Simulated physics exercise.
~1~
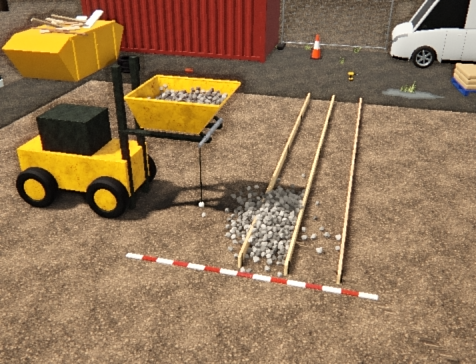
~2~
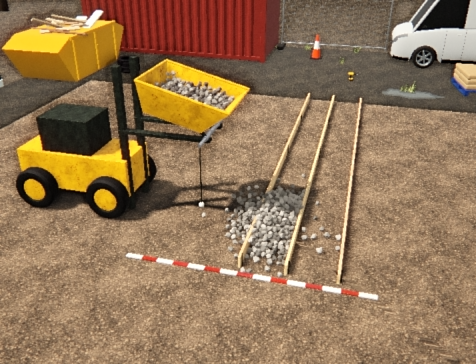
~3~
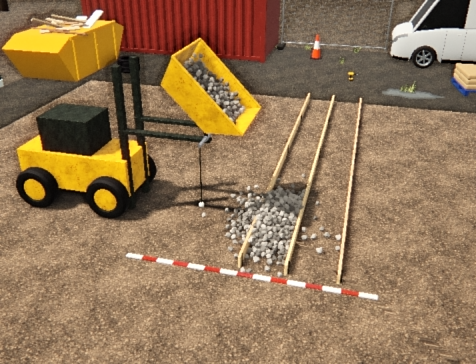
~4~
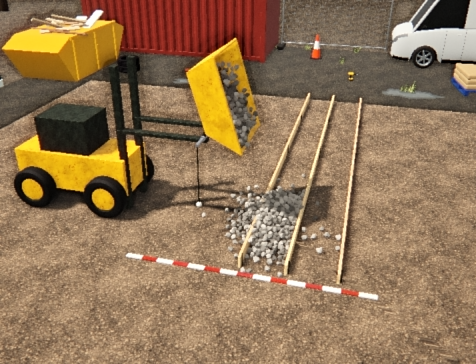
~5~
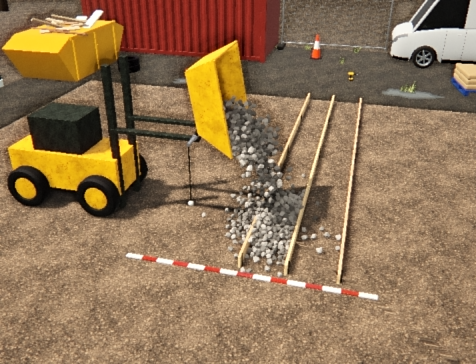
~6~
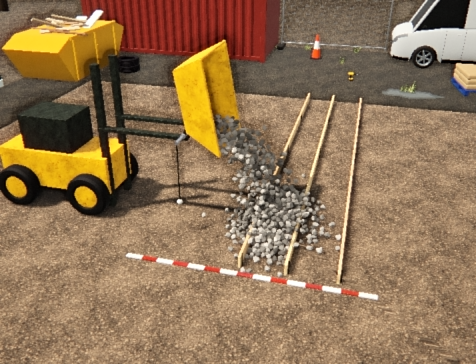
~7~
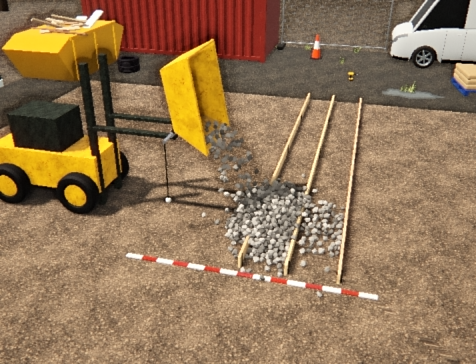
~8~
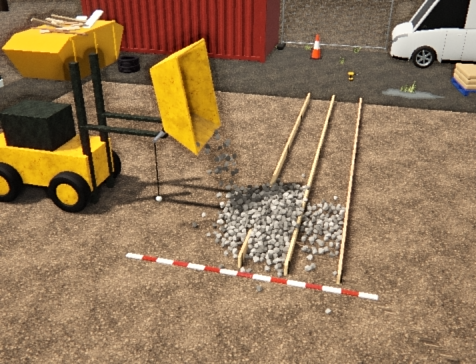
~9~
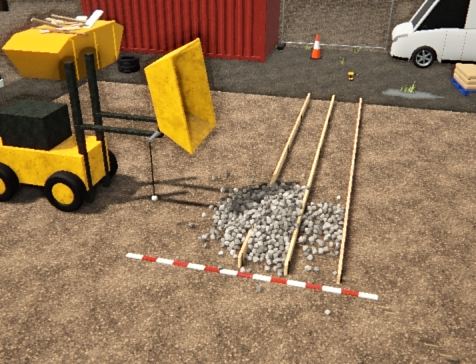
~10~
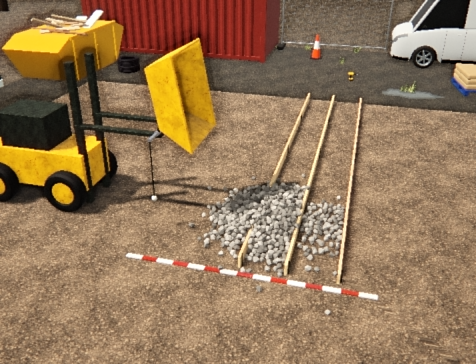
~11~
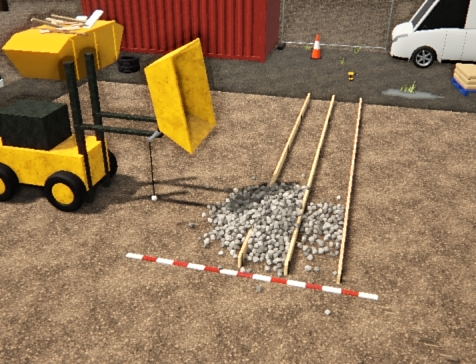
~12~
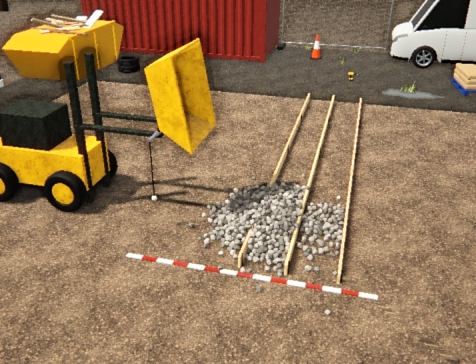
A yellow forklift tipped its raised skip steeply to the right, then backed away to the left as grey stones poured onto an existing heap across the wooden planks, leaving the skip empty and tilted beside a wider, motionless pile.
